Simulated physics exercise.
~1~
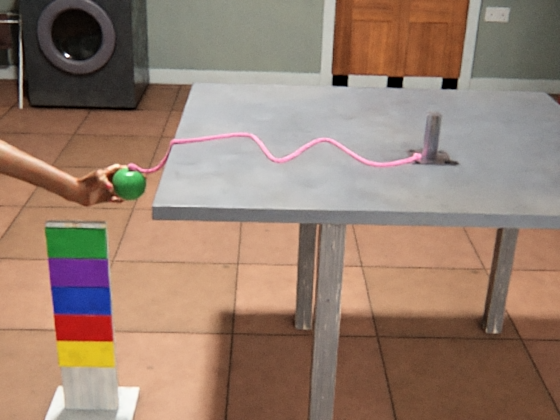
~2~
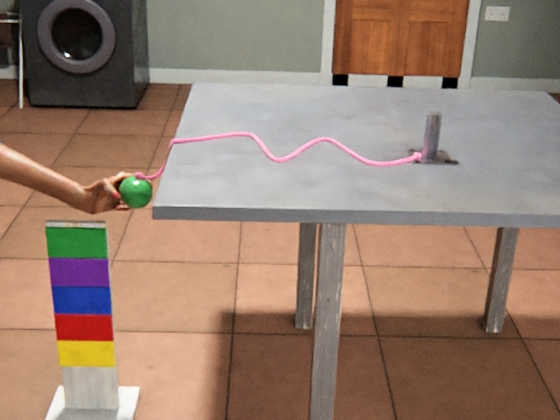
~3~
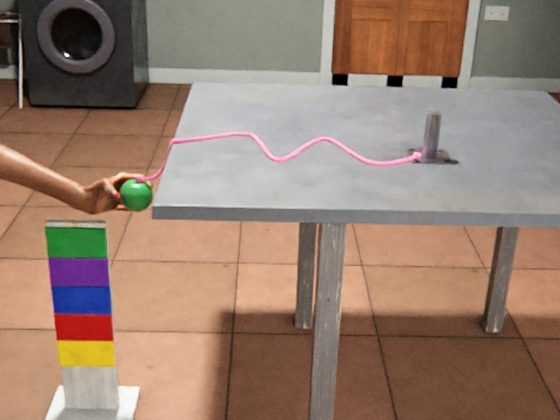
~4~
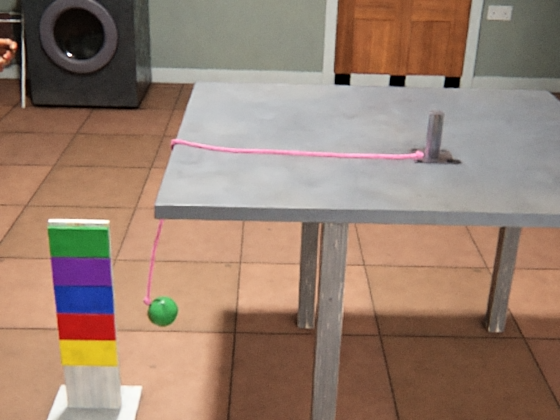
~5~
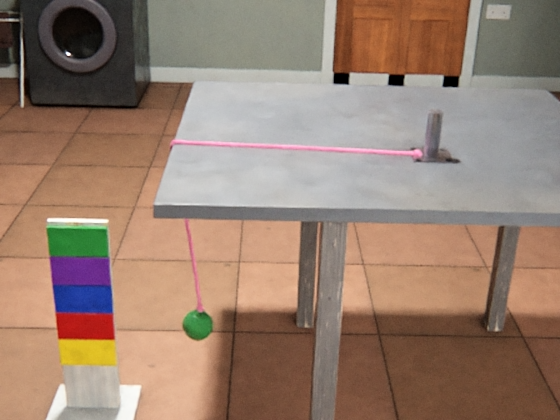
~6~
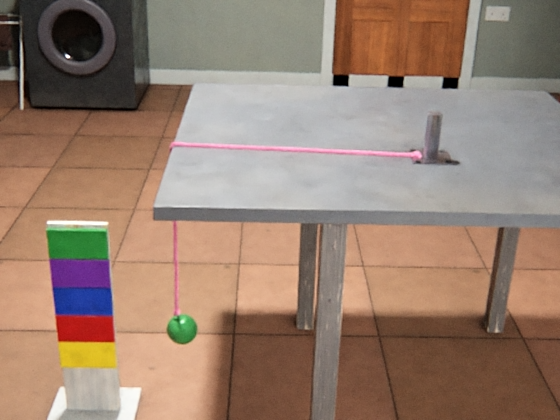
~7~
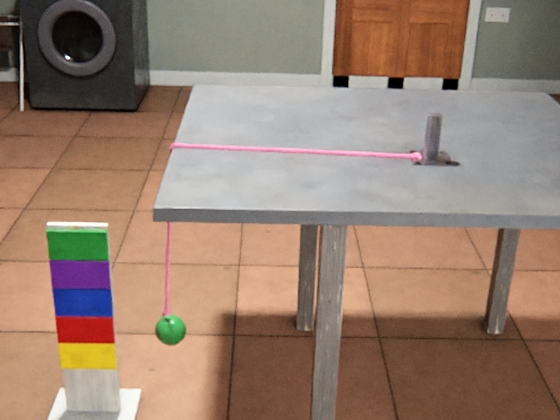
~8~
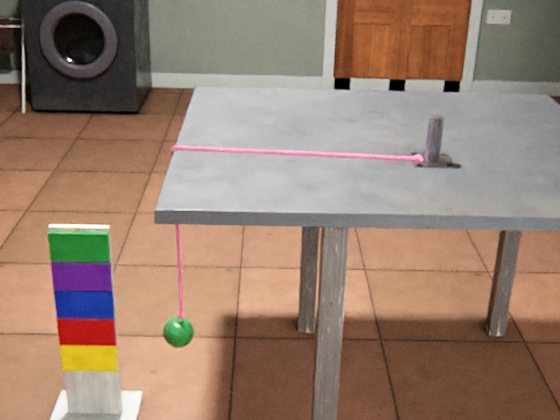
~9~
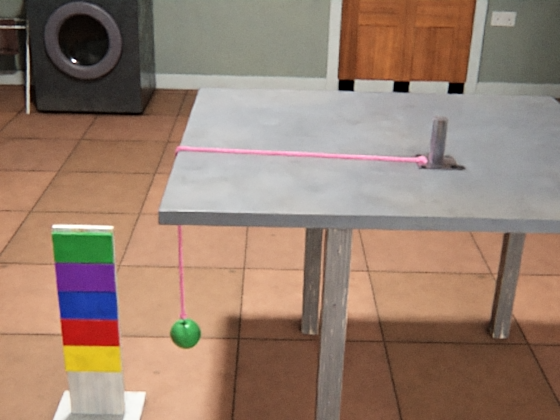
The clip opens on a hand holding a green apple just off the left edge of a grey table, tied to a pink cord that lies in loose waves back to a bolted post. A stand with green, purple, blue, red and yellow bands stands at the left. The hand lets go and draws back, and the apple drops, pulling the cord nearly straight across the tabletop. The apple swings right beneath the edge, then back left, and drifts slightly right again. It ends hanging almost still, level with the red band.
